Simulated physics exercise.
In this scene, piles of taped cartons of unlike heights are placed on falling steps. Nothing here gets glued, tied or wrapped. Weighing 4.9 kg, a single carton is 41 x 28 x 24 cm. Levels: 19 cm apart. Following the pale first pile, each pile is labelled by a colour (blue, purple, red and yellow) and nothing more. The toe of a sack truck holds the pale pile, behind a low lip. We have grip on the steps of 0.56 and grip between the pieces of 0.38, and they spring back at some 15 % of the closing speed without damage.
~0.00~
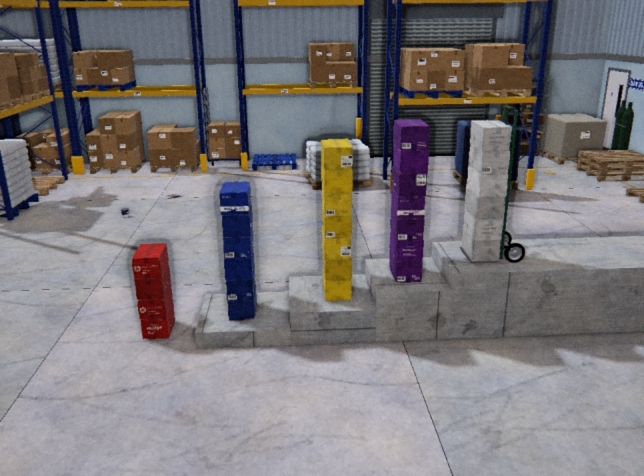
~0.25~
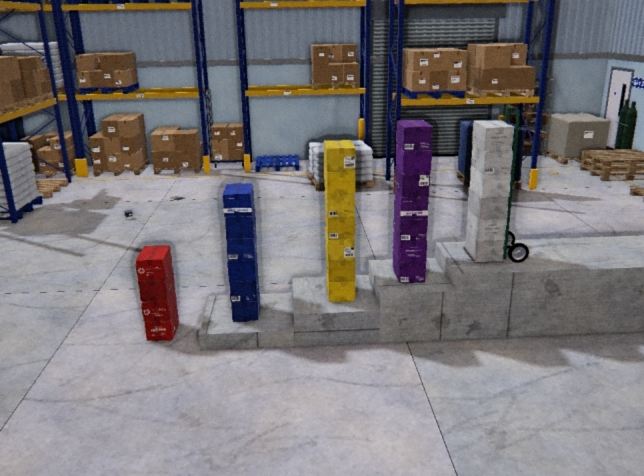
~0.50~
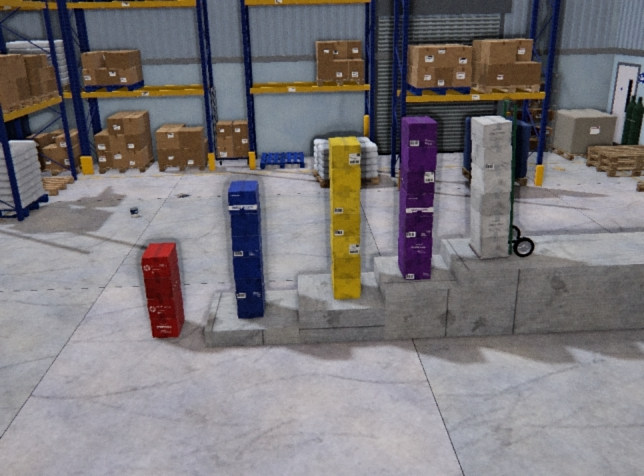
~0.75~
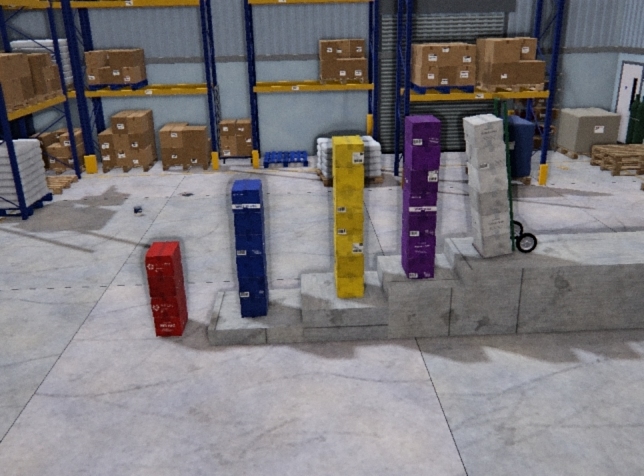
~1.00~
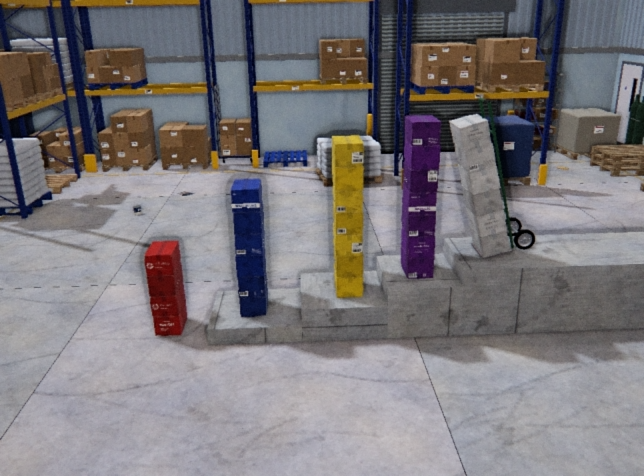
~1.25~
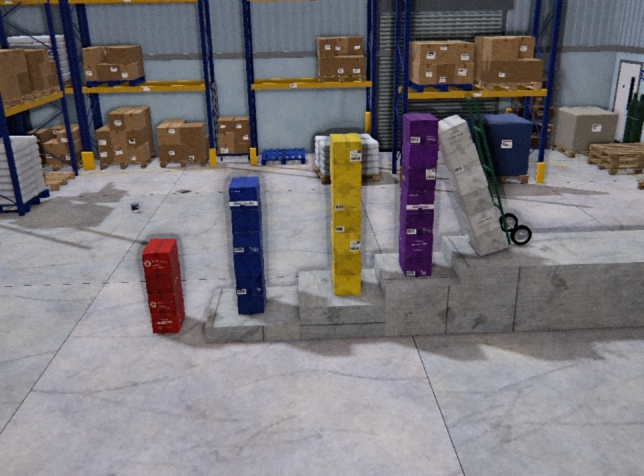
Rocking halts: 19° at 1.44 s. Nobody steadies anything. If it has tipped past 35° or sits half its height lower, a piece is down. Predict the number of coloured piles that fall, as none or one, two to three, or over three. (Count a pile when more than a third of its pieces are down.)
The number of coloured piles that fall is over three.
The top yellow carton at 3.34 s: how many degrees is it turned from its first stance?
Around 30° from its start.
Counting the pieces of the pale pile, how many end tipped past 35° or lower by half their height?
The total comes to 6.
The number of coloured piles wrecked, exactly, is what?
The number is 4.
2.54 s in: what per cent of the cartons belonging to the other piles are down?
30 per cent.
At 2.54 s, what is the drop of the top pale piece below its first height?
60 cm.
After 2.54 s, 6 of the pale pile down; 7 of the 24 other cartons down; top purple carton 26° from how it stood, 22 cm lower; top yellow carton 19° from how it stood.
After 3.34 s, 6 of the pale pile down; 19 of the 24 other cartons down; top blue carton on its side; top purple carton 32° from how it stood, 1.02 m lower.
In the end (5.7 s), 6 of the pale pile down; 22 of the 24 other cartons down; top blue carton upside down; top red carton on its side. Wrecked, blue, purple, red and yellow. From the last view, middles, top red carton near (29, 302).
